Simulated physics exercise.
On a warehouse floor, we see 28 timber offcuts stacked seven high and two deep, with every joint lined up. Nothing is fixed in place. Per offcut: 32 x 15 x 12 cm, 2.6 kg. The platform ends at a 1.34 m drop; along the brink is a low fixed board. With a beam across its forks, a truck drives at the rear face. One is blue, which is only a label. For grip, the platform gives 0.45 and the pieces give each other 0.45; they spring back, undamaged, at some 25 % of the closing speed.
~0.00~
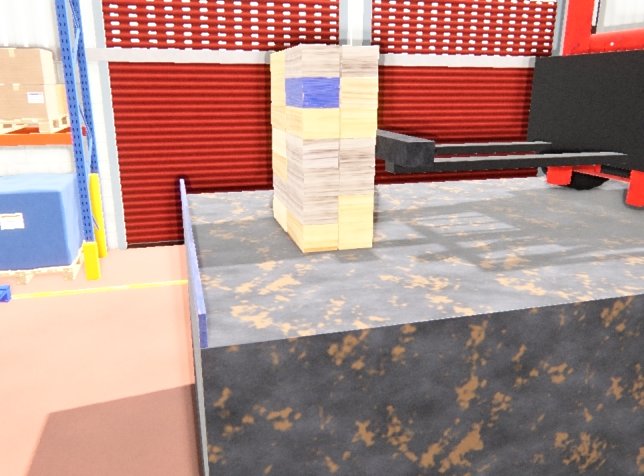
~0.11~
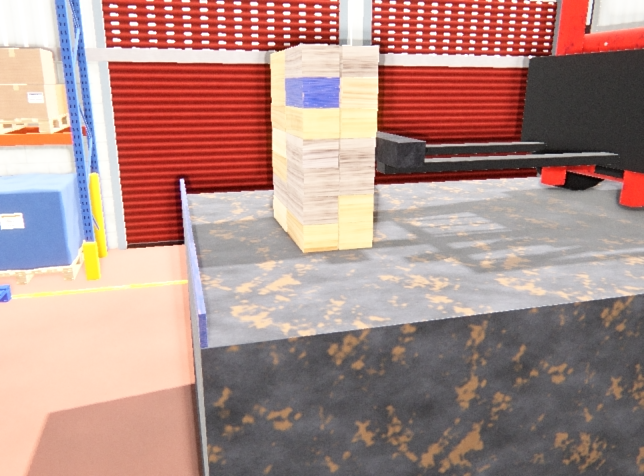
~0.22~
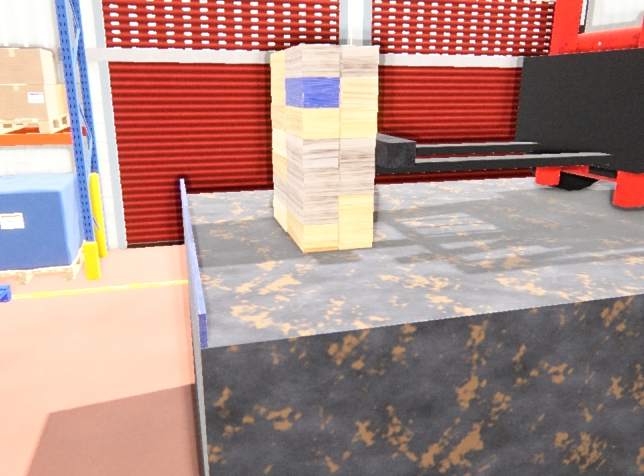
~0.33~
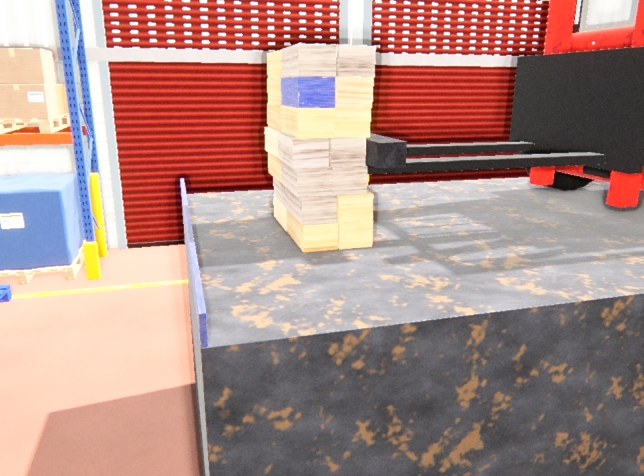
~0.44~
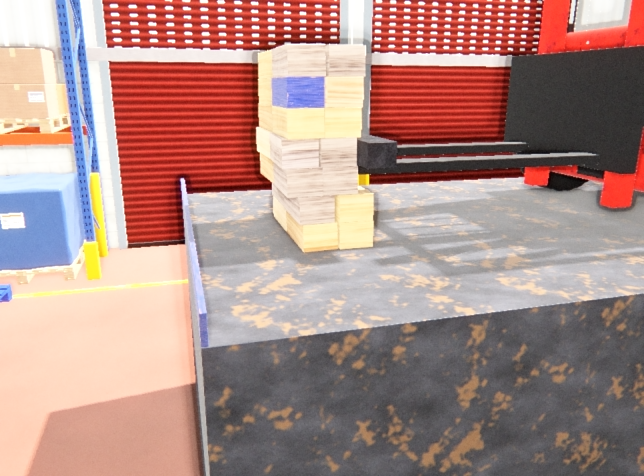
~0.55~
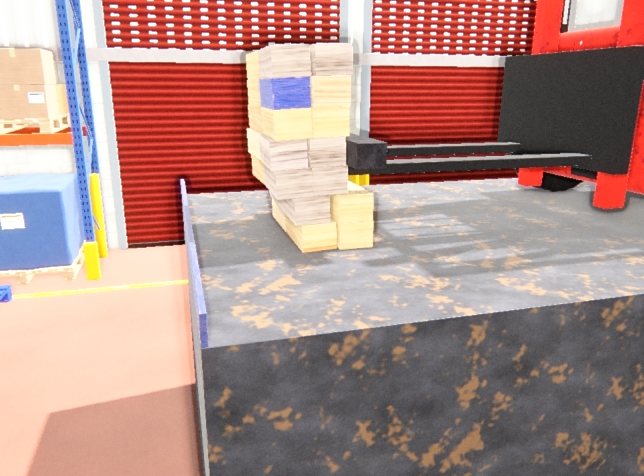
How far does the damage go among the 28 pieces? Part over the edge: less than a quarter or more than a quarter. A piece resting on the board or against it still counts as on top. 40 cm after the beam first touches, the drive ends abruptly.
Result: Part over the edge above one in four.
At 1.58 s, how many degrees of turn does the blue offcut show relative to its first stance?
Near 100 degrees from how it began.
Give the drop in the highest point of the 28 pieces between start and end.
About 42 cm.
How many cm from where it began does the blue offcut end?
I'd say the blue one ends up around 255 cm away.
After 0.90 s, none of the 28 offcuts over the edge, 24 disturbed; blue offcut leaning 29°, 7 cm lower.
After 1.58 s, 6 of the 28 offcuts over the edge; blue offcut on its side.
After 2.54 s, 13 of the 28 offcuts over the edge; blue offcut upside down.
By the end (3.4 s), 14 of the 28 offcuts over the edge; blue offcut upside down. That is 50 per cent.
